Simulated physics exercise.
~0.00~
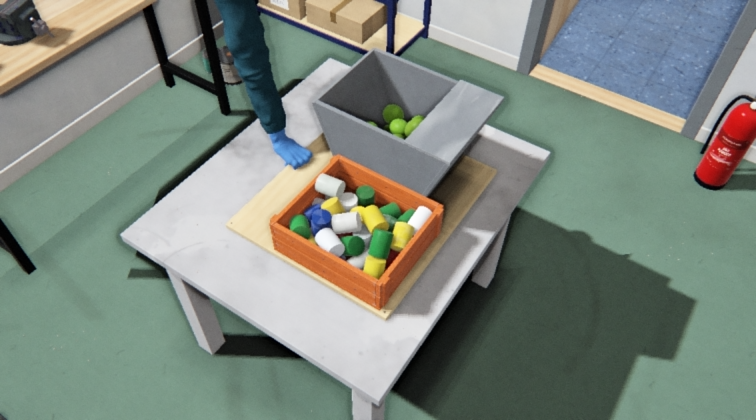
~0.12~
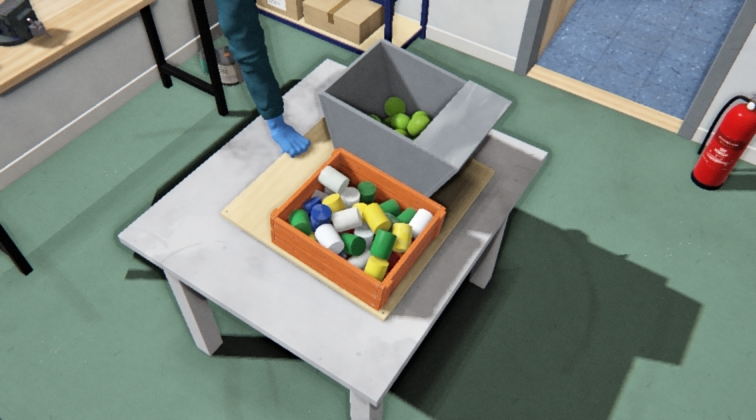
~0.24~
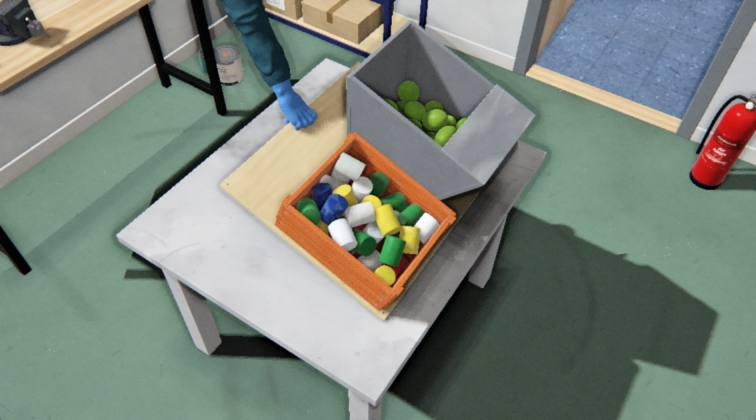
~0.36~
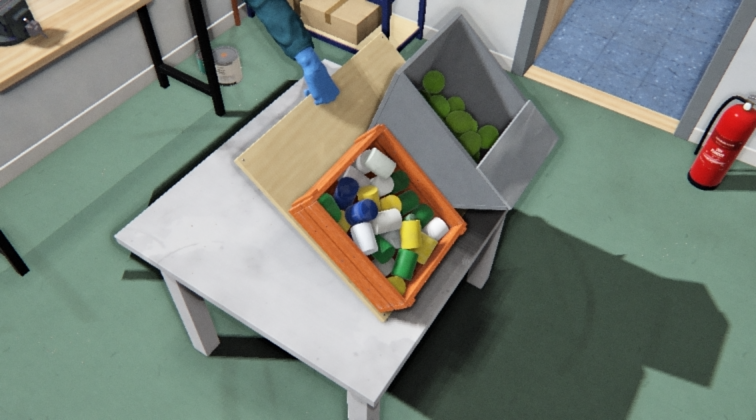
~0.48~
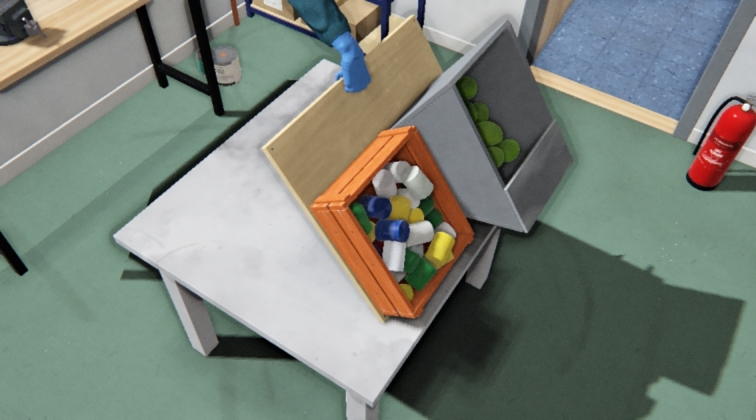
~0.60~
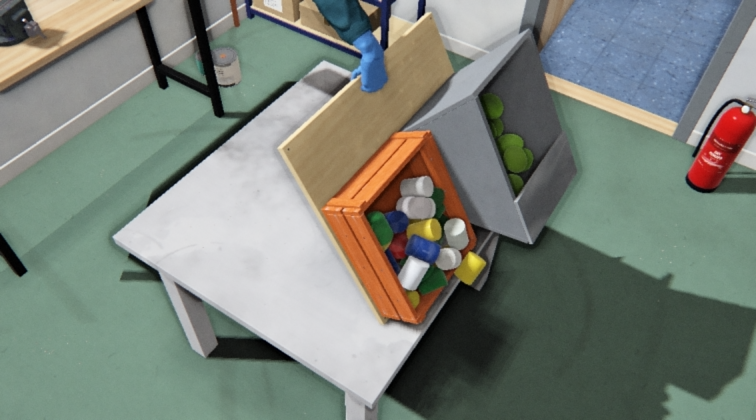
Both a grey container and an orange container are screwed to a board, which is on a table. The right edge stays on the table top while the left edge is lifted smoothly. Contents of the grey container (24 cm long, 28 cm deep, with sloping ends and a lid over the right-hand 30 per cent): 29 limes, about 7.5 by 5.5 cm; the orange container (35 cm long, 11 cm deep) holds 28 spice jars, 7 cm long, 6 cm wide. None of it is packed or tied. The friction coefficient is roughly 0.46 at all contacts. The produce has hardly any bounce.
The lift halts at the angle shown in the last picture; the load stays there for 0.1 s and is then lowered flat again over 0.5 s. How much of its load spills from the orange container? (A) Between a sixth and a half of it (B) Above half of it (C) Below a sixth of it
A, between a sixth and a half of it.
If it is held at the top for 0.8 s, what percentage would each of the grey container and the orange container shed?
With that change, grey container sheds 0 percent and orange container sheds 40 percent.
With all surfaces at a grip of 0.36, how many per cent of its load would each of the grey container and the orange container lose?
Grey container 0, orange container 20 per cent.
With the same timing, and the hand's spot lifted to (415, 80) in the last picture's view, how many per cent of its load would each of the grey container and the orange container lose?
In that setup the grey container sheds 0 per cent of its load, while the orange container sheds 50 per cent.
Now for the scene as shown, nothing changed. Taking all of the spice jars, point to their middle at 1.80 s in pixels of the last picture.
At about (374, 258) in pixels.
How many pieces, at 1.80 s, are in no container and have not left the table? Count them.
About 0.
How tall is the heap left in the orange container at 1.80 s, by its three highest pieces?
It reaches close to 12 cm.
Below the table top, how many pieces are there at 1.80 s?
The number is close to 8.
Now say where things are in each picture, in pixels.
In the first frame (we follow the rim corner now nearest the camera), orange container at (377, 282); grey container at (447, 161); tilt 0°; nothing out yet.
Orange container at (380, 285); grey container at (455, 166); tilt 6°, in the second frame.
Orange container at (392, 291); grey container at (481, 181); tilt 21°, in the third frame.
Orange container at (405, 302); grey container at (507, 205); tilt 39°, in the fourth frame.
Orange container at (414, 313); grey container at (524, 227); tilt 54°, in the fifth frame.
Orange container at (418, 319); grey container at (529, 239); tilt 60°; nothing out yet, in the sixth frame.
After 0.79 s, tilt 55°; 0 of 29 out of the grey container and 5 of 28 out of the orange container.
After 1.03 s, tilt 16°; 0 of 29 out of the grey container and 7 of 28 out of the orange container.
After 1.37 s, tilt 0°; 0 of 29 out of the grey container and 7 of 28 out of the orange container.
Final count (at 1.80 s), 0 of 29 out of the grey container and 7 of 28 out of the orange container. Asked share, 7 of 28, 25 per cent.
